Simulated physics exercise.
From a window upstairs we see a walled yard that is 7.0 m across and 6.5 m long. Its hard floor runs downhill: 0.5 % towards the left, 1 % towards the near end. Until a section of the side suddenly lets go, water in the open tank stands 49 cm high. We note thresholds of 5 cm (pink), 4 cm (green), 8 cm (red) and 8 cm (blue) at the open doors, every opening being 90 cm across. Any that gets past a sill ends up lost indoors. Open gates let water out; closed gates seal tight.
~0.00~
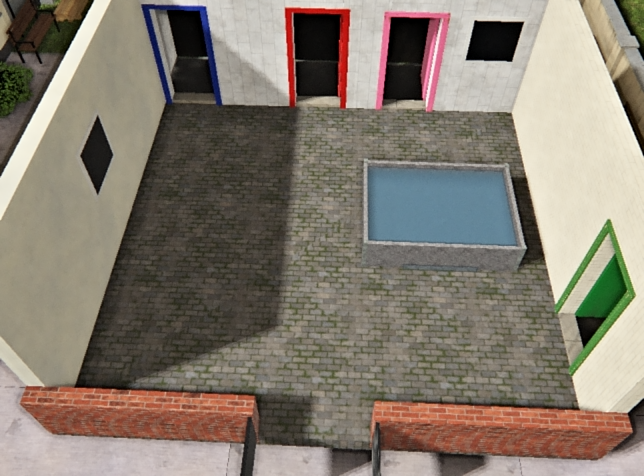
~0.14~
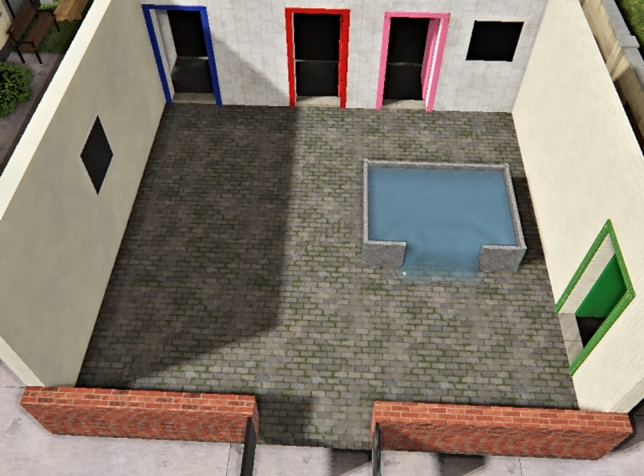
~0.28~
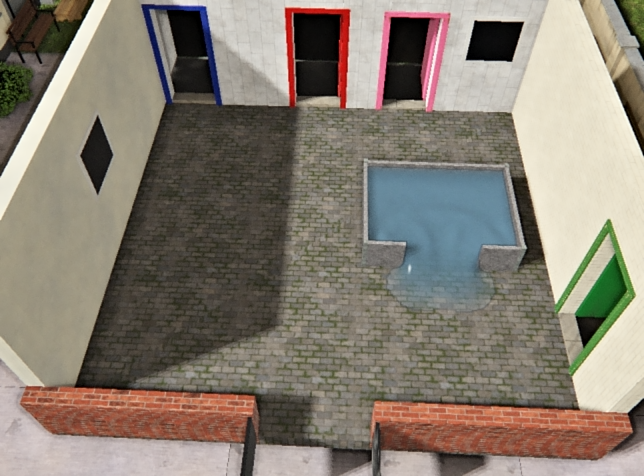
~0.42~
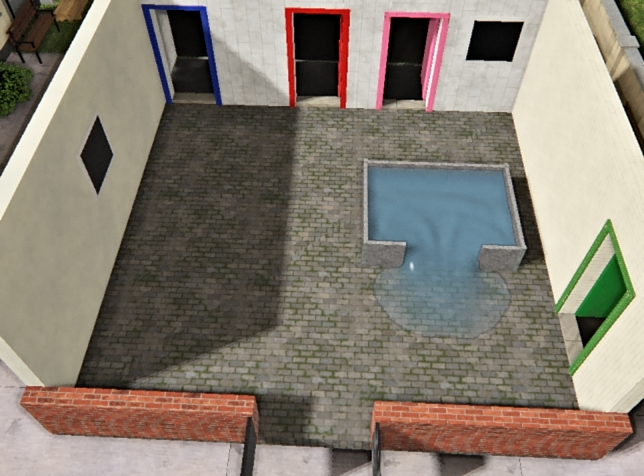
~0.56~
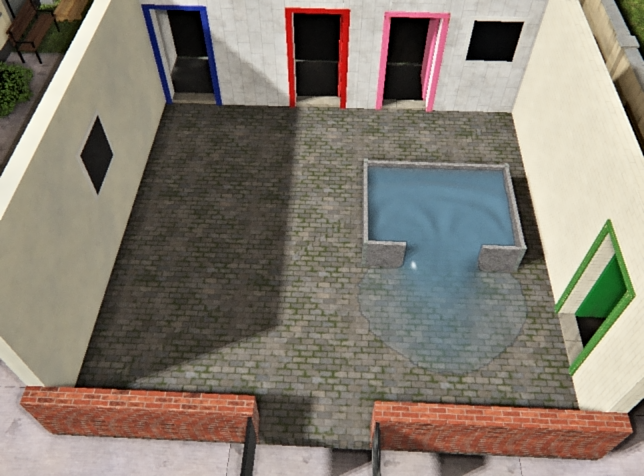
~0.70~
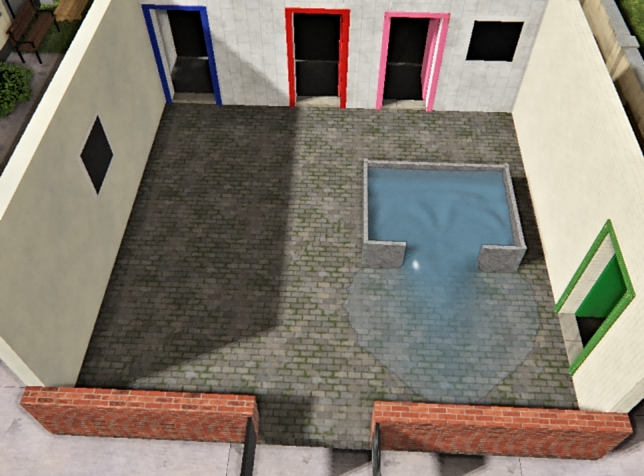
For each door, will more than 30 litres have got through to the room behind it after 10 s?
The pink door: No, not more than 30 litres; the green door: Yes, more than 30 litres; the red door: No, not more than 30 litres; the blue door: No, not more than 30 litres.
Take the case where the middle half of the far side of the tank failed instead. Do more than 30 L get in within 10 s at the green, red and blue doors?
Then green would come out on the low side, red on the low side and blue on the low side.
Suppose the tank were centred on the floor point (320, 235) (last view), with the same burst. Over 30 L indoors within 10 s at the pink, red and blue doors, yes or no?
Lab note: Vs limit, pink door limit held; red door limit held; blue door limit held.
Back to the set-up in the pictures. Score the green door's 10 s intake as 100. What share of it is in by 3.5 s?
By that time, around 25 per cent.
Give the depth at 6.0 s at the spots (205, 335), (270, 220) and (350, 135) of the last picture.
Roughly 2, 0, 0 cm.
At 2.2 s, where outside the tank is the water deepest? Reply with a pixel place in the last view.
Around (547, 431).
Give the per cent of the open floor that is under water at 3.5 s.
Close to 30 in a hundred parts are wet.
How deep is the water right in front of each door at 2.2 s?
Door by door, in cm: Pink reads 0, green reads 6, red reads 0, blue reads 0.
After 1.4 s water covers 20 % of the floor and is deepest (30 cm) near (438, 271); pink door not reached, green door 3 cm at the sill, 0 L in, red door not reached, blue door not reached.
After 2.2 s water covers 20 % of the floor and is deepest (33 cm) near (547, 431); pink door not reached, green door 6 cm at the sill, 2 L in, red door not reached, blue door not reached.
After 3.5 s water covers 30 % of the floor and is deepest (20 cm) near (561, 431); pink door not reached, green door 11 cm at the sill, 26 L in, red door not reached, blue door not reached.
After 6.0 s water covers 45 % of the floor and is deepest (15 cm) near (547, 431); pink door not reached, green door 9 cm at the sill, 70 L in, red door not reached, blue door not reached.
After 10.0 s water covers 70 % of the floor and is deepest (10 cm) near (68, 410); pink door 2 cm at the sill, 0 L in, green door 5 cm at the sill, 93 L in, red door not reached, blue door not reached.
